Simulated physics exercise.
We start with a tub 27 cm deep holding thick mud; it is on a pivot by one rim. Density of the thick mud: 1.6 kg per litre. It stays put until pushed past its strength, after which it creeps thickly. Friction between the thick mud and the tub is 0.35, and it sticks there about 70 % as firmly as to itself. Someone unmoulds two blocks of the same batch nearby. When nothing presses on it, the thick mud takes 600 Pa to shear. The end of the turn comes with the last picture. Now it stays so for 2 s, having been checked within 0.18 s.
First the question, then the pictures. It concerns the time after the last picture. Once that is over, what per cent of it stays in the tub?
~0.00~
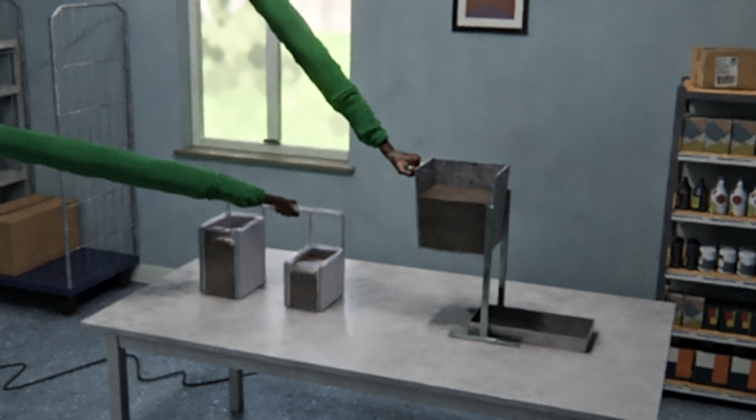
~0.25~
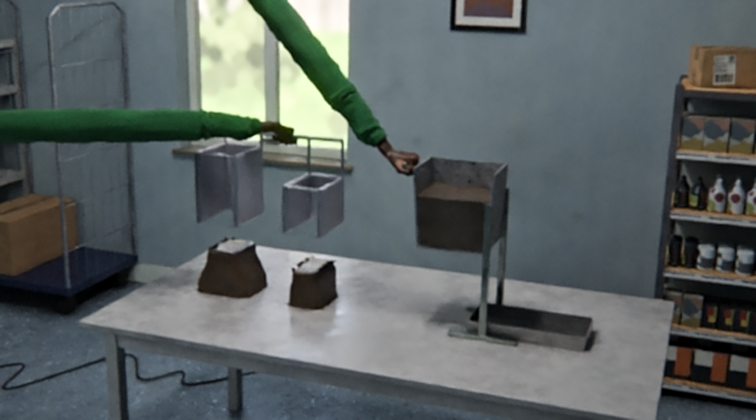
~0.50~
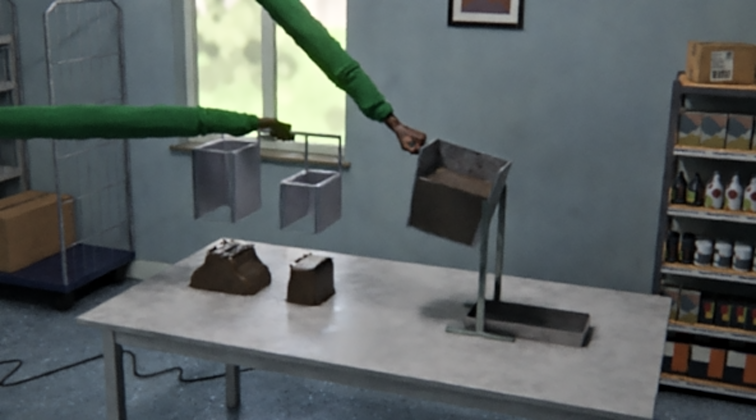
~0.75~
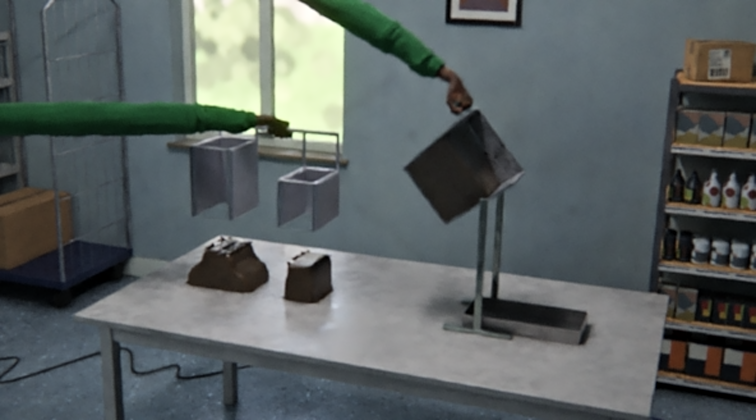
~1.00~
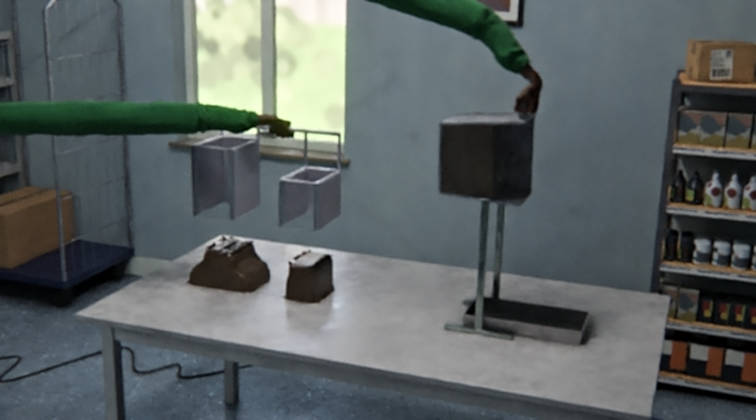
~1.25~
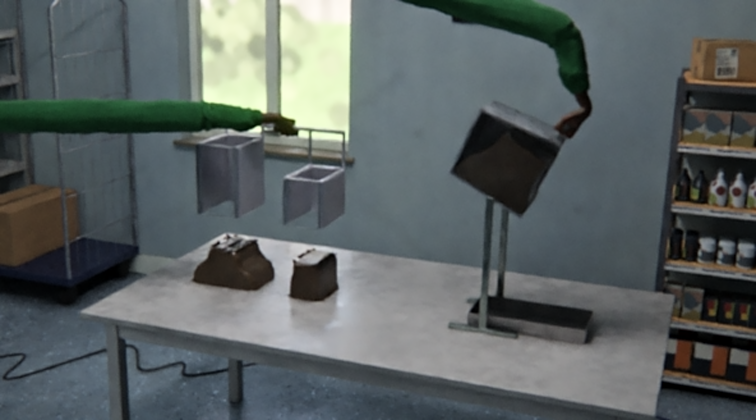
Some 0 per cent stays in the tub.
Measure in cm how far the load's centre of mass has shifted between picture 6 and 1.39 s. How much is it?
It has moved around 14 centimetres.
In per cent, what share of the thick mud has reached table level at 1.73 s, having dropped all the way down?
About 75 per cent.
After 1.39 s, the tub is at 113 degrees and holds 47 %.
After 1.56 s, the tub is at 113 degrees and holds 12 %.
After 1.73 s, the tub is at 113 degrees and holds 0 %.
After 1.90 s, the tub is at 113 degrees and holds 0 %.
After 3.25 s, the tub is at 113 degrees and holds 0 %.
